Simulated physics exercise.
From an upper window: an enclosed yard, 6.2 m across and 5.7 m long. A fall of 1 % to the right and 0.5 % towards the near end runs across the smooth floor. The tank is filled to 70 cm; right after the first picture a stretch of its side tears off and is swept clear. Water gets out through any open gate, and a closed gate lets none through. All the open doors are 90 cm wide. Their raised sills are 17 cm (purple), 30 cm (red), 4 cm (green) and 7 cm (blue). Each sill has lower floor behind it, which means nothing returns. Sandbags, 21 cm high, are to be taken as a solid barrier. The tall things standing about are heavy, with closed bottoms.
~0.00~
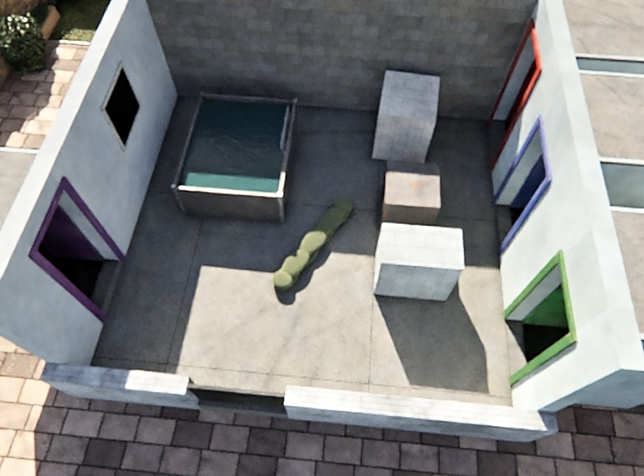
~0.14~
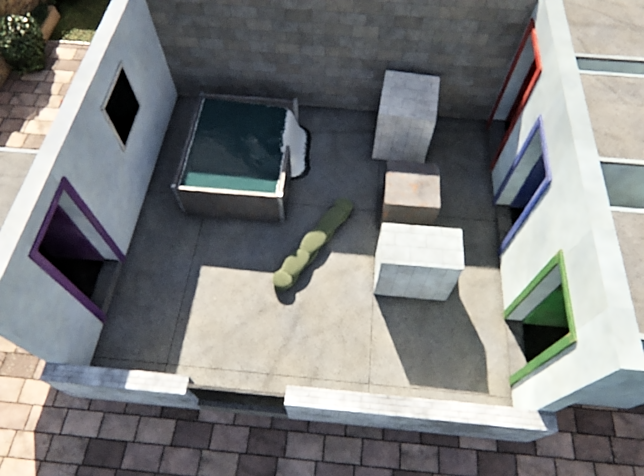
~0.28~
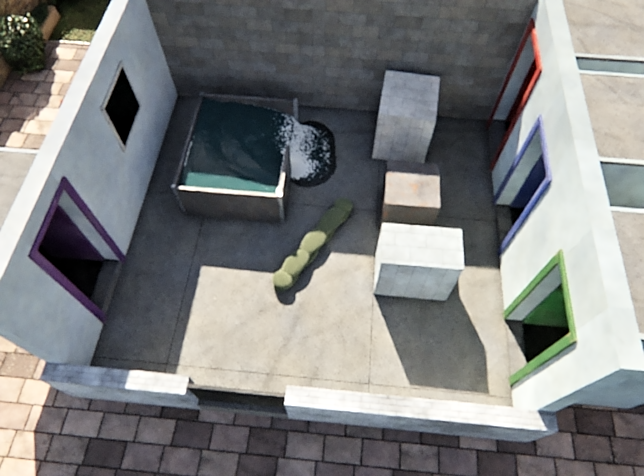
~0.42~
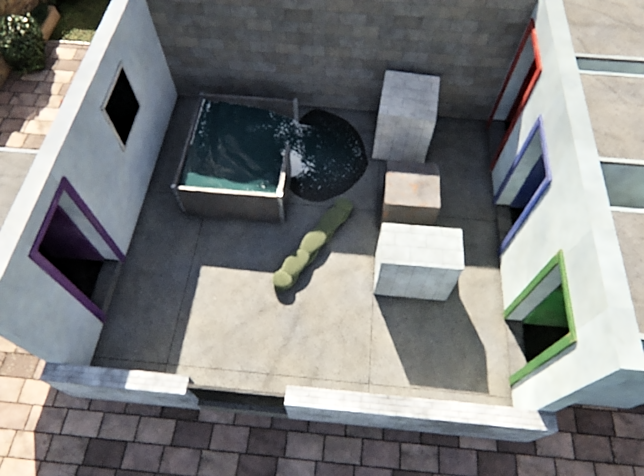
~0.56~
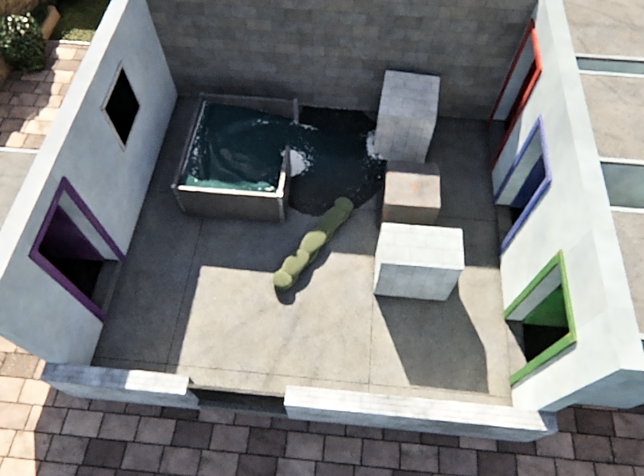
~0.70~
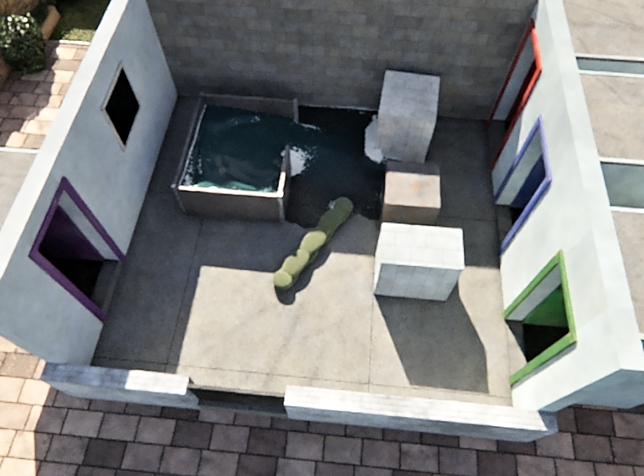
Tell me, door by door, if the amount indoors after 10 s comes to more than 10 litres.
Door by door: The purple door lets in no more than 10 litres; the red door lets in no more than 10 litres; the green door lets in more than 10 litres; the blue door lets in more than 10 litres.
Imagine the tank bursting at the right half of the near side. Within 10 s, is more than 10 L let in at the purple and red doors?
Then: Purple not over, red not over.
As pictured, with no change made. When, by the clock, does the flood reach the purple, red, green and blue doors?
So purple at 6.0 s, red at 1.8 s, green at 2.6 s, and blue at 1.5 s.
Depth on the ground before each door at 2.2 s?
Purple 0 cm, red 24 cm, green 0 cm, blue 13 cm.
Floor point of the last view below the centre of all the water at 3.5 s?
I'd put it close to (327, 172).
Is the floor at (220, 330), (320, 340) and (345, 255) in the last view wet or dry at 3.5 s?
Untouched, soaked, soaked.
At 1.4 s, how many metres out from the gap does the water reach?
Distance: Approx. 3.8 m.
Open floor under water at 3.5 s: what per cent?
Close to 55 in a hundred parts are wet.
After 1.4 s water covers 20 % of the floor and is deepest (52 cm) near (364, 133); purple door not reached, red door not reached, green door not reached, blue door not reached.
After 2.2 s water covers 35 % of the floor and is deepest (36 cm) near (363, 148); purple door not reached, red door 24 cm at the sill, 0 L in, green door not reached, blue door 13 cm at the sill, 21 L in.
After 3.5 s water covers 55 % of the floor and is deepest (29 cm) near (484, 122); purple door not reached, red door 21 cm at the sill, 0 L in, green door 2 cm at the sill, 0 L in, blue door 10 cm at the sill, 45 L in.
After 6.0 s water covers 85 % of the floor and is deepest (18 cm) near (380, 188); purple door 4 cm at the sill, 0 L in, red door 11 cm at the sill, 0 L in, green door 4 cm at the sill, 0 L in, blue door 13 cm at the sill, 102 L in.
After 10.0 s water covers 95 % of the floor and is deepest (12 cm) near (262, 368); purple door 6 cm at the sill, 0 L in, red door 10 cm at the sill, 0 L in, green door 10 cm at the sill, 54 L in, blue door 8 cm at the sill, 143 L in.
